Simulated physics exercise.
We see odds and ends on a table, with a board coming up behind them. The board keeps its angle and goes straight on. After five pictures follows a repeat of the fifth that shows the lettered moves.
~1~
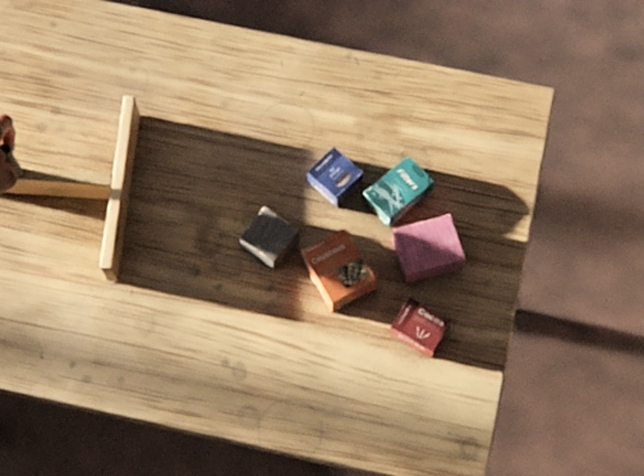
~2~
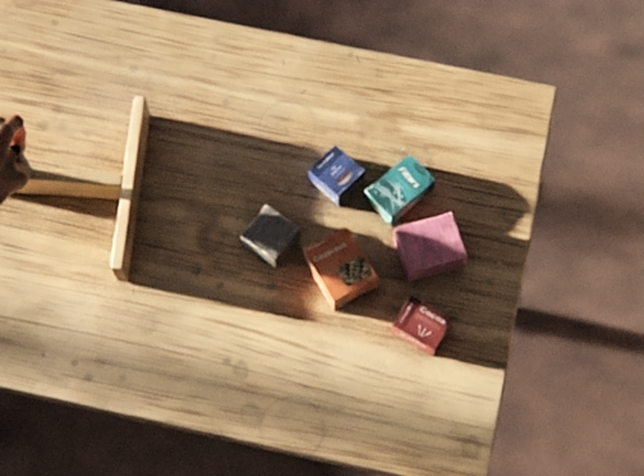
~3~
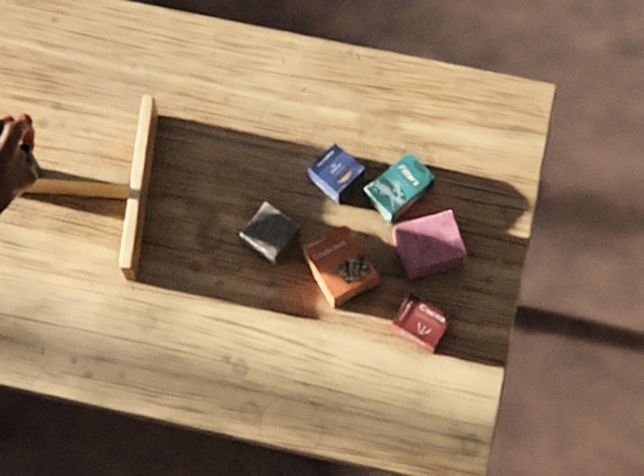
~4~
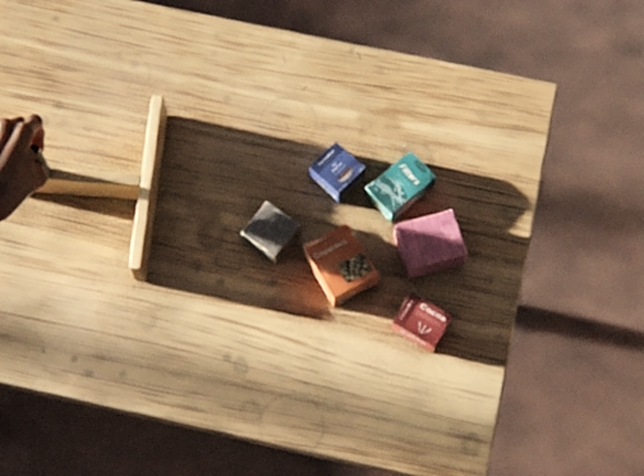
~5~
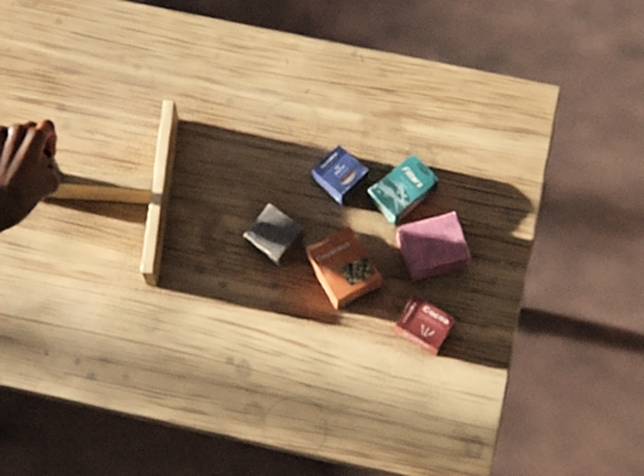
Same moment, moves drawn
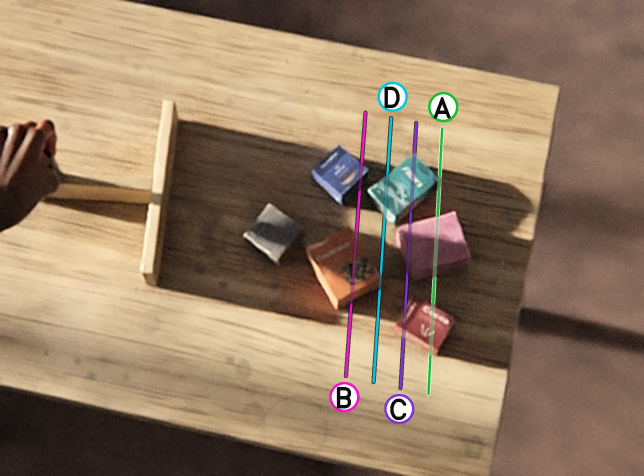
On a light wooden tabletop with a dark band across it, six small boxes and blocks sit loosely grouped to the right of an upright board on a handle. A hand comes further into view at the left, pushing the board slowly rightward. The gap narrows, while the objects stay essentially still.
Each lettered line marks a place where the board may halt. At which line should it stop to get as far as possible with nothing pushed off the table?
Up to line A.
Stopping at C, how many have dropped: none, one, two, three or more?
In all, none.
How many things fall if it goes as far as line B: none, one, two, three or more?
In all, none.
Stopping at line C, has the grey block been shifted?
By then, yes.
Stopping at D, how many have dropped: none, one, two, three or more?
The count is none.
On the marked copy, A at (436, 256); B at (356, 240); C at (409, 251); D at (383, 245).
With A. Early on, board (256, 205); grey block (290, 235); red packet (425, 325).
Further on, board (356, 226); pink block (448, 247); red packet (430, 334).
At the end, board (433, 242); pink block (520, 256); turquoise box (501, 198); nothing has fallen.
As for the rest, B is safe but short; C is safe but short; D is safe but short.
